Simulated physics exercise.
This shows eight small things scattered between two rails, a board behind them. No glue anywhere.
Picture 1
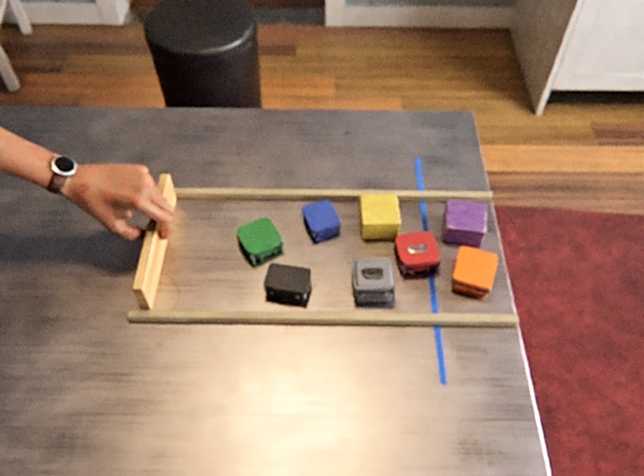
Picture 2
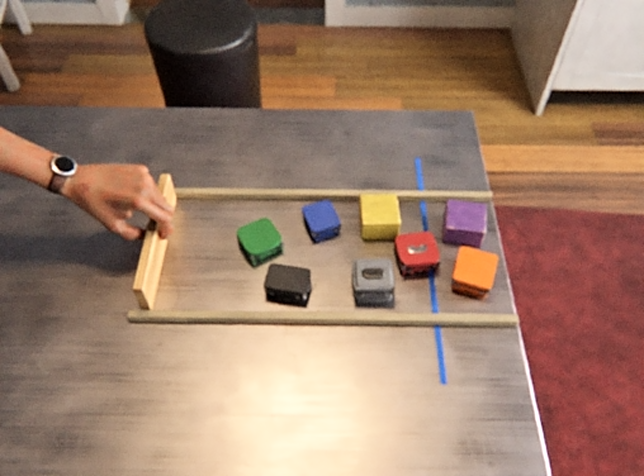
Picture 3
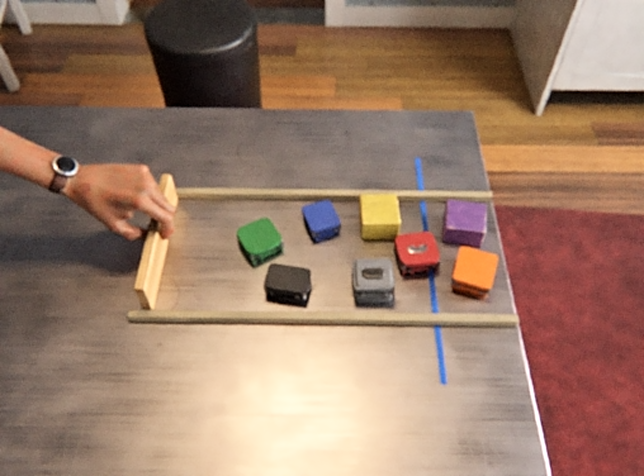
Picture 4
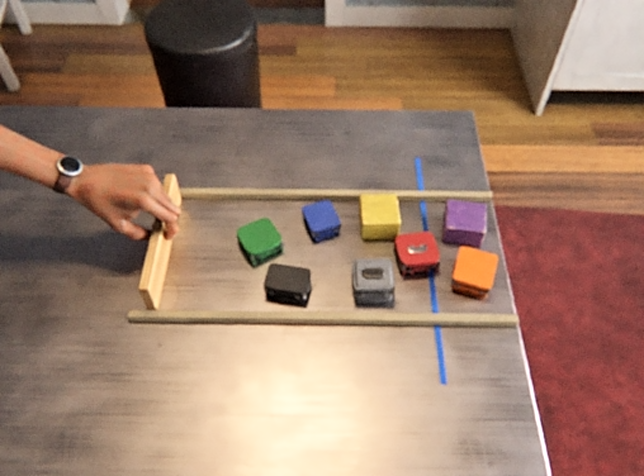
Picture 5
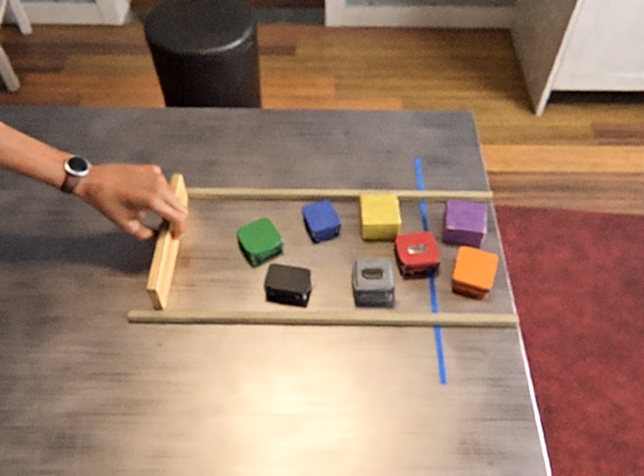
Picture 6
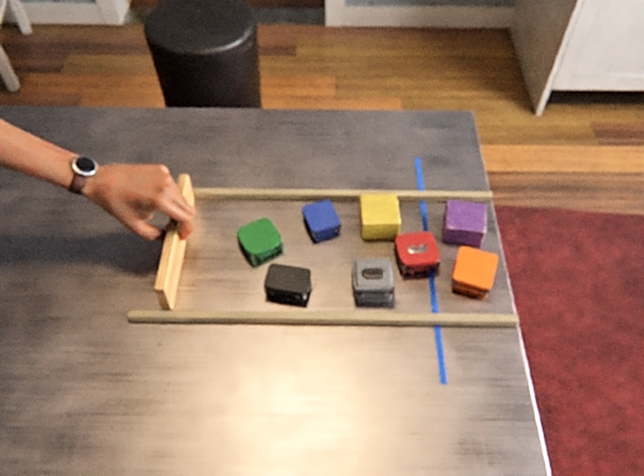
A hand wearing a watch slid a wooden board slightly to the right between two rails, toward several colorful small cases and blocks, which all stayed still on the table around a blue tape line.
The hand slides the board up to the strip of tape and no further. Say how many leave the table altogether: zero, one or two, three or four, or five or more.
Here the number that fall off is one or two.
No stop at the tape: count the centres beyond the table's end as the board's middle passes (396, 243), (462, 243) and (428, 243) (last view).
It would be 0, 5 and 2.
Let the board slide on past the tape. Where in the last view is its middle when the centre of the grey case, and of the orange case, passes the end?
For the grey case at (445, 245), for the orange case at (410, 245).
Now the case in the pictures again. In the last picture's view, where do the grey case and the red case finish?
The grey case at (497, 284), the red case at (486, 247).
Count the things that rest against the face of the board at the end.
In contact: 3.
A little later, none off yet; orange case at rest near (474, 273); purple block at rest near (464, 223); red case at rest near (416, 254).
When it is over, the number that fall off is one or two; down, purple block and orange case.
